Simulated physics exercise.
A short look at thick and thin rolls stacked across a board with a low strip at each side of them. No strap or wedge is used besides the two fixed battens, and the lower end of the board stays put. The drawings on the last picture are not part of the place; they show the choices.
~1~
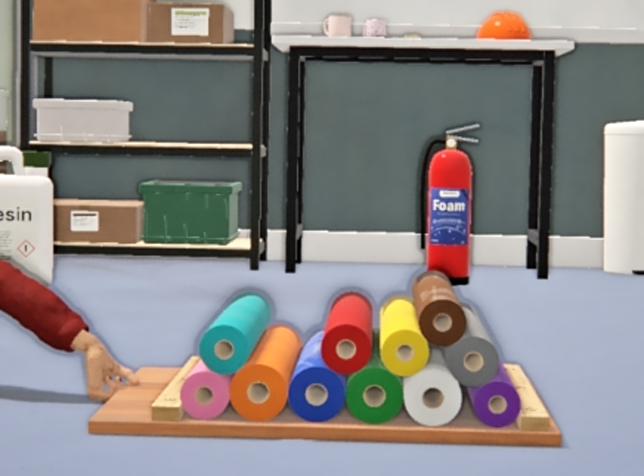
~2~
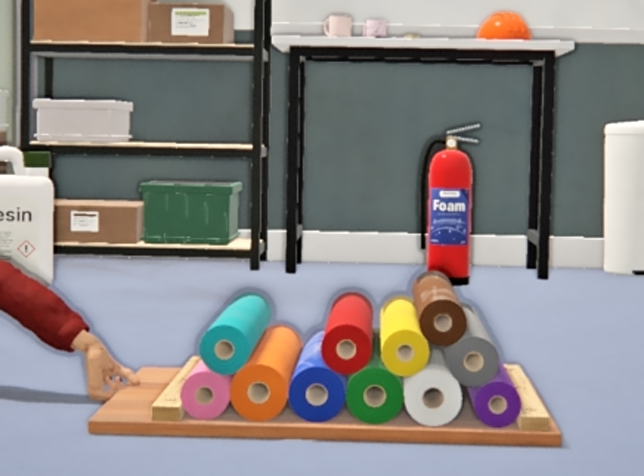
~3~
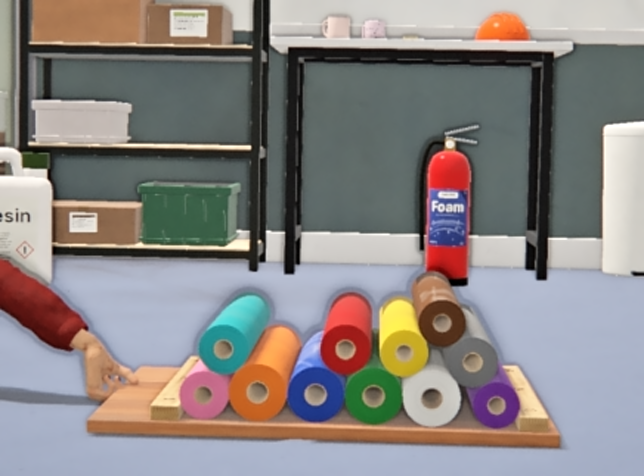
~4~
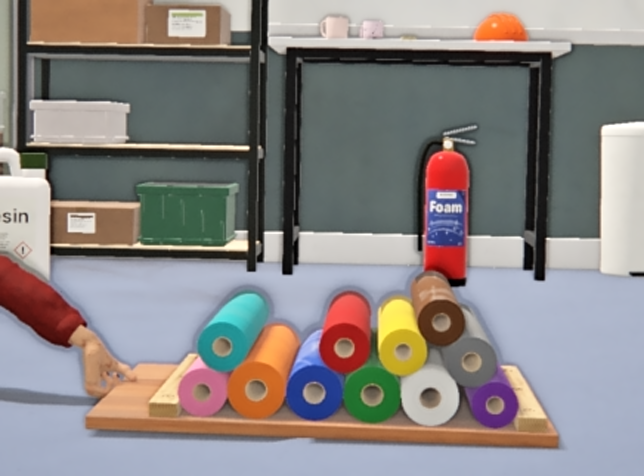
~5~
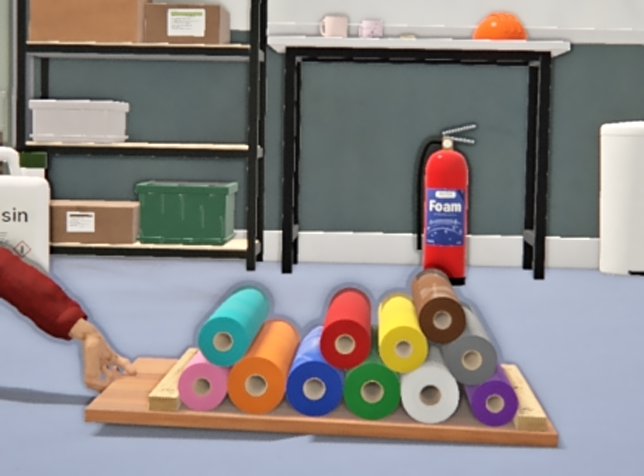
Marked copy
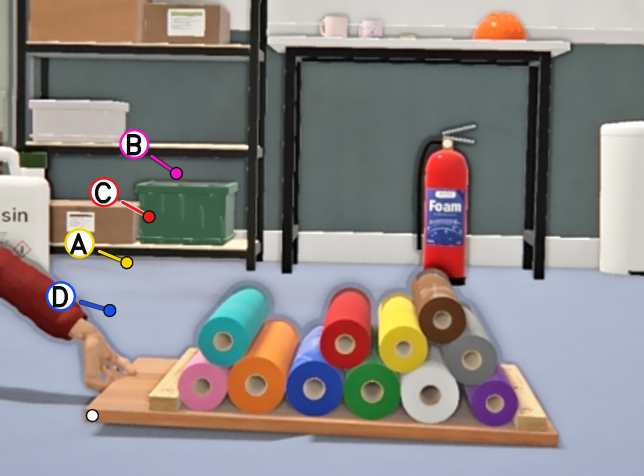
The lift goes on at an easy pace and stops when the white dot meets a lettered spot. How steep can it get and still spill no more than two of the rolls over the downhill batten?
The last mark within the limit is C.
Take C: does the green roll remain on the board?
Yes, with C.
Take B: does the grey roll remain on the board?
The grey roll: No.
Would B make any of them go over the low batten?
At B: Yes.
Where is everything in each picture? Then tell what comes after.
Purple roll (497, 405); grey roll (474, 361); red roll (346, 349), in the first picture.
Red roll (346, 349); yellow roll (405, 352), in the second picture.
Board (328, 396); pink roll (204, 395); orange roll (258, 392); purple roll (497, 405), in the third picture.
Board (326, 395); pink roll (202, 392); orange roll (256, 390); white roll (430, 398), in the fourth picture.
Board (326, 391); pink roll (202, 386); orange roll (256, 385), in the fifth picture.
On the copy, A at (127, 263); B at (176, 173); C at (149, 217); D at (110, 311); the white dot at (92, 416).
On C. First, board at 16°.
Then, board at 27°.
Finally, board at 27°, two over the low batten (grey, brown).
By contrast, A two over the low batten (grey, brown); B four over the low batten (grey, red, yellow, brown); D two over the low batten (grey, brown).
